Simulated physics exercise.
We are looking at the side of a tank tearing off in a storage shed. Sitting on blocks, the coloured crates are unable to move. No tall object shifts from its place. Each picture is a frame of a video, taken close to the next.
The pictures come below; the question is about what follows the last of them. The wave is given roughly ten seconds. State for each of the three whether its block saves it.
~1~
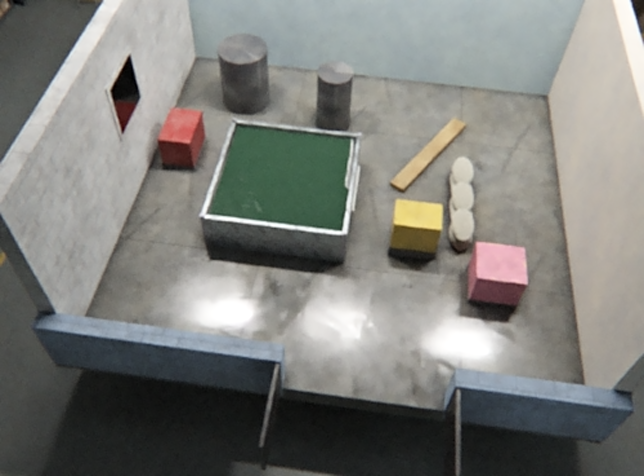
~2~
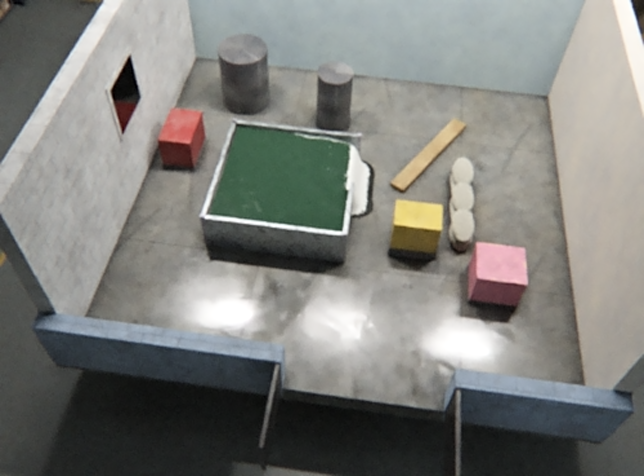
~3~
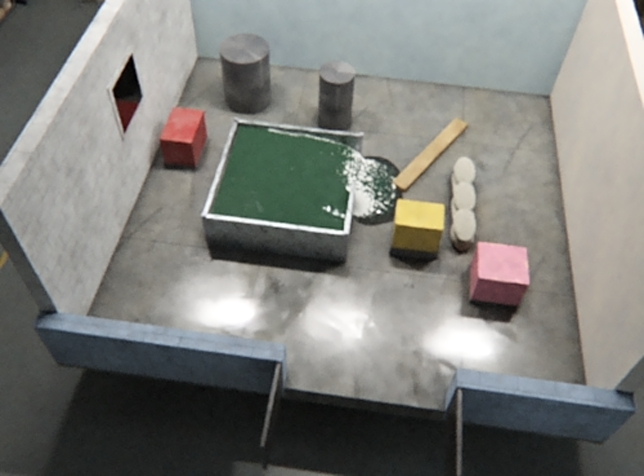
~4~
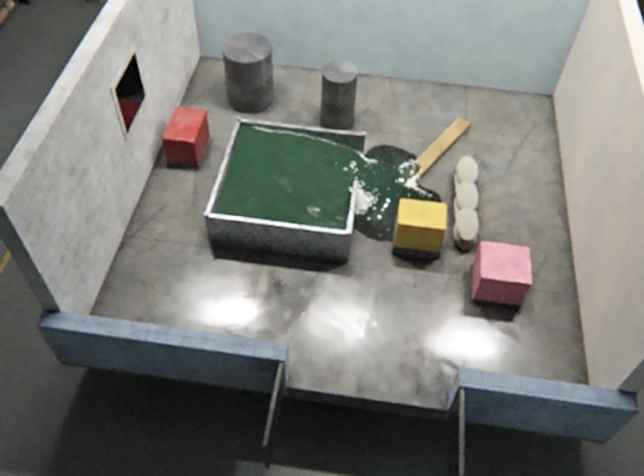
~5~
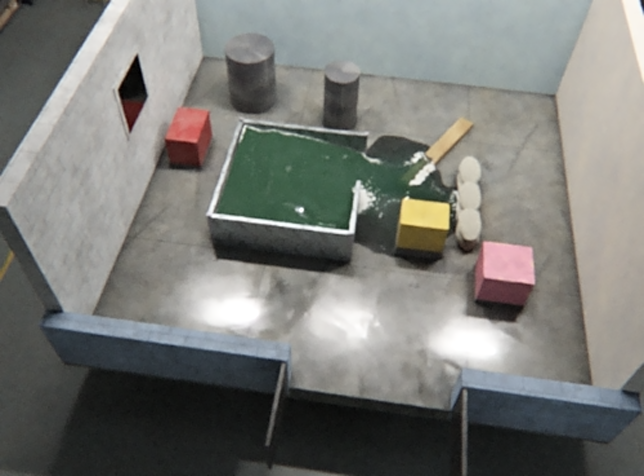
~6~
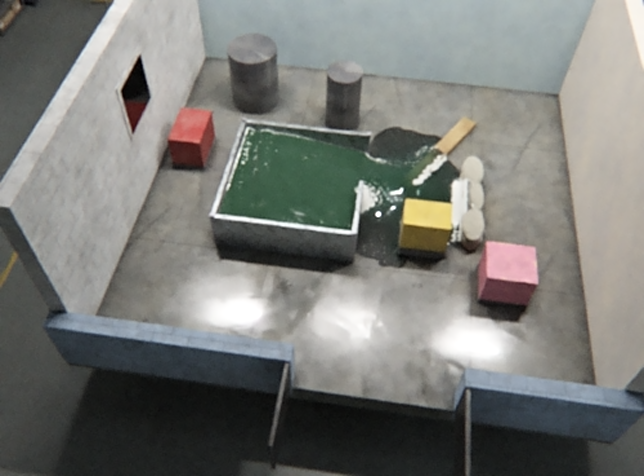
The yellow crate is not saved and gets wet. The red crate is not saved and gets wet. The pink crate is not saved and gets wet.
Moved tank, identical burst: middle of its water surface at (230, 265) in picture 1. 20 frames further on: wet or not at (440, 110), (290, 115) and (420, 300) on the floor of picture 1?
As listed: Under water, clear, wet.
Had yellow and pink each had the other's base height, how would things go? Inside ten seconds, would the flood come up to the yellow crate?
Yellow crate: Flooded.
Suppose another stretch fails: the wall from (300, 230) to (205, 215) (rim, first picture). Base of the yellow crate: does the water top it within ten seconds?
The yellow crate is not overtopped.
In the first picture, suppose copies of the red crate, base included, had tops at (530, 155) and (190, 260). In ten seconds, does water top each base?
One after the other: Is flooded, stays untouched.
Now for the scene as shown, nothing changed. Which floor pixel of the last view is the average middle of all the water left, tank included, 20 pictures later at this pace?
Point: (382, 184).
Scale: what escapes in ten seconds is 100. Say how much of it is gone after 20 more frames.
Near 15 in a hundred.
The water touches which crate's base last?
Easy - the red crate.
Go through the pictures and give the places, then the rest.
The first frame shows still water in the tank at (286, 177).
In the second frame, the front is at (357, 214), out from the gap at (352, 178).
In the third frame, water pours out at (354, 179) and has run to (389, 217).
In the fourth frame, water pours out at (356, 179) and has run to a hidden place.
In the fifth frame, water pours out at (359, 179) and has run to (455, 224).
In the sixth frame, the front is at (457, 242), out from the gap at (361, 179).
A moment on, water covers 15 % of the floor; the yellow crate water round its plinth, the red crate not reached, the pink crate water round its plinth.
Next, water covers 30 % of the floor; the yellow crate water round its plinth, the red crate not reached, the pink crate water round its plinth.
Then, water covers 40 % of the floor; the yellow crate water round its plinth, the red crate not reached, the pink crate water round its plinth.
Later, water covers 60 % of the floor; the yellow crate water round its plinth, the red crate not reached, the pink crate water round its plinth.
In the end, water covers 75 % of the floor; the yellow crate was topped, the red crate was topped, the pink crate was topped.
